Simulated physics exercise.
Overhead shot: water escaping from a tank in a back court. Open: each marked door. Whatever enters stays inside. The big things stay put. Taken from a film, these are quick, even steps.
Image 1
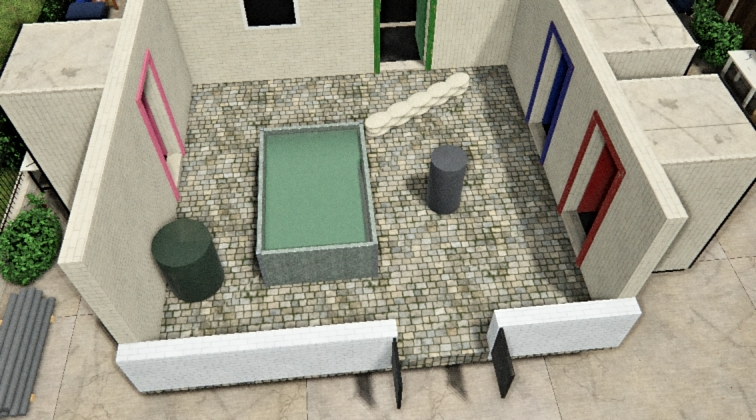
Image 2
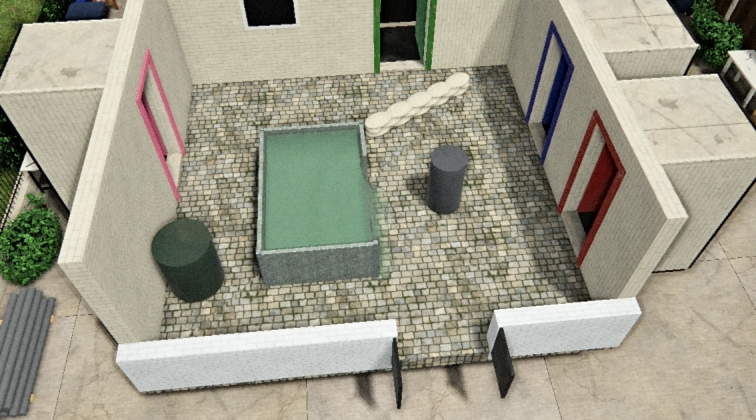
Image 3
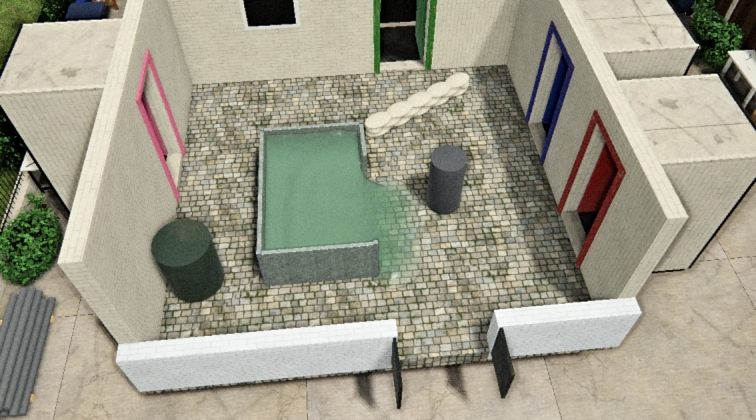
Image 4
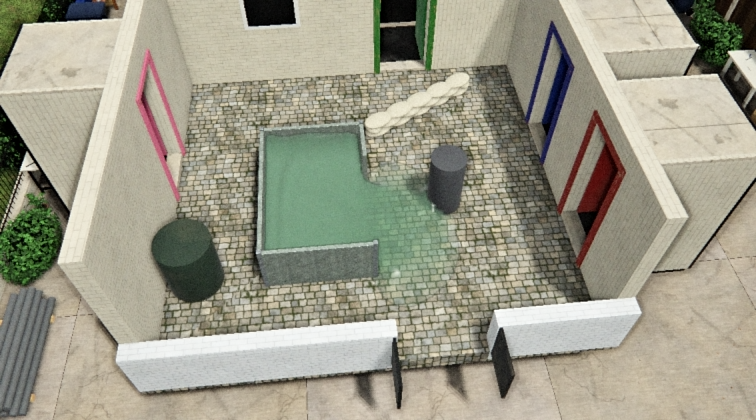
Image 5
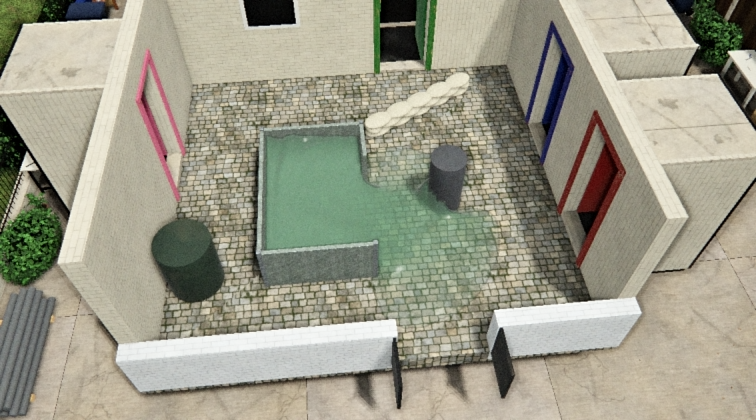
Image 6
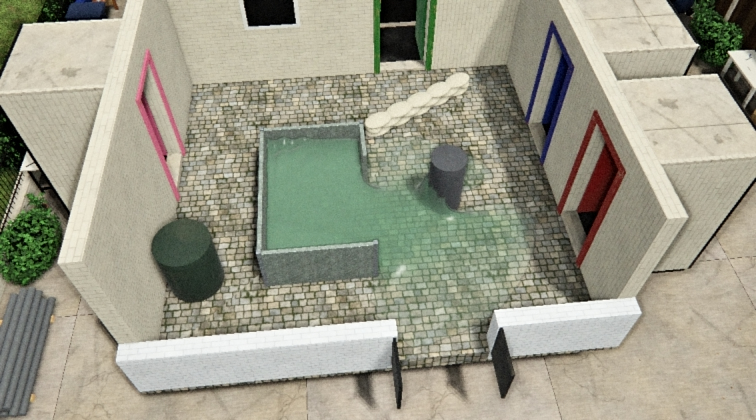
At first, green water lies still in an open rectangular tank in a paved court, seen from above. Then the tank's right side gives way and water pours through the gap, fanning across the stones, flowing around a grey cylinder and spreading toward the red doorway as a thin, pale green sheet.
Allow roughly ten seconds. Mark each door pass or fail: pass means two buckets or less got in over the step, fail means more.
Green door - pass, pink door - pass, red door - fail, blue door - fail.
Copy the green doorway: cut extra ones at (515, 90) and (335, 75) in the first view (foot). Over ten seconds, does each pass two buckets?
As listed: Takes more, stays under.
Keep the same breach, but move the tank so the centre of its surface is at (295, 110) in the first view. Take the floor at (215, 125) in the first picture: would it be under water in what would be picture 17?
Untouched.
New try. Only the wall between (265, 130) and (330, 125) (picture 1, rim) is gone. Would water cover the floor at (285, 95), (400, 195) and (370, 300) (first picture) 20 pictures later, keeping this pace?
Taken in turn they're swamped, unwetted and unwetted.
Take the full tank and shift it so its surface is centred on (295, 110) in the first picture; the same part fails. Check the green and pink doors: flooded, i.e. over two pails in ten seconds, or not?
Lab note - green door: Above the limit; pink door: Short of the limit.
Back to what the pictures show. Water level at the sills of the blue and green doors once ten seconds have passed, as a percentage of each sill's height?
190 and 50 %, in that order.
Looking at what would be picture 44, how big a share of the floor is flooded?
About 70 per cent.
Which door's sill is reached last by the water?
That would be the pink one.
A moment on, water covers 35 % of the floor; the green door not reached, the pink door not reached, the red door over two buckets in, the blue door under two buckets in.
Next, water covers 45 % of the floor; the green door not reached, the pink door not reached, the red door far over two buckets in, the blue door under two buckets in.
Then, water covers 50 % of the floor; the green door wet at the sill, nothing in, the pink door not reached, the red door far over two buckets in, the blue door under two buckets in.
Later, water covers 70 % of the floor; the green door wet at the sill, nothing in, the pink door not reached, the red door far over two buckets in, the blue door over two buckets in.
In the end, water covers 95 % of the floor; the green door wet at the sill, nothing in, the pink door wet at the sill, nothing in, the red door far over two buckets in, the blue door far over two buckets in.
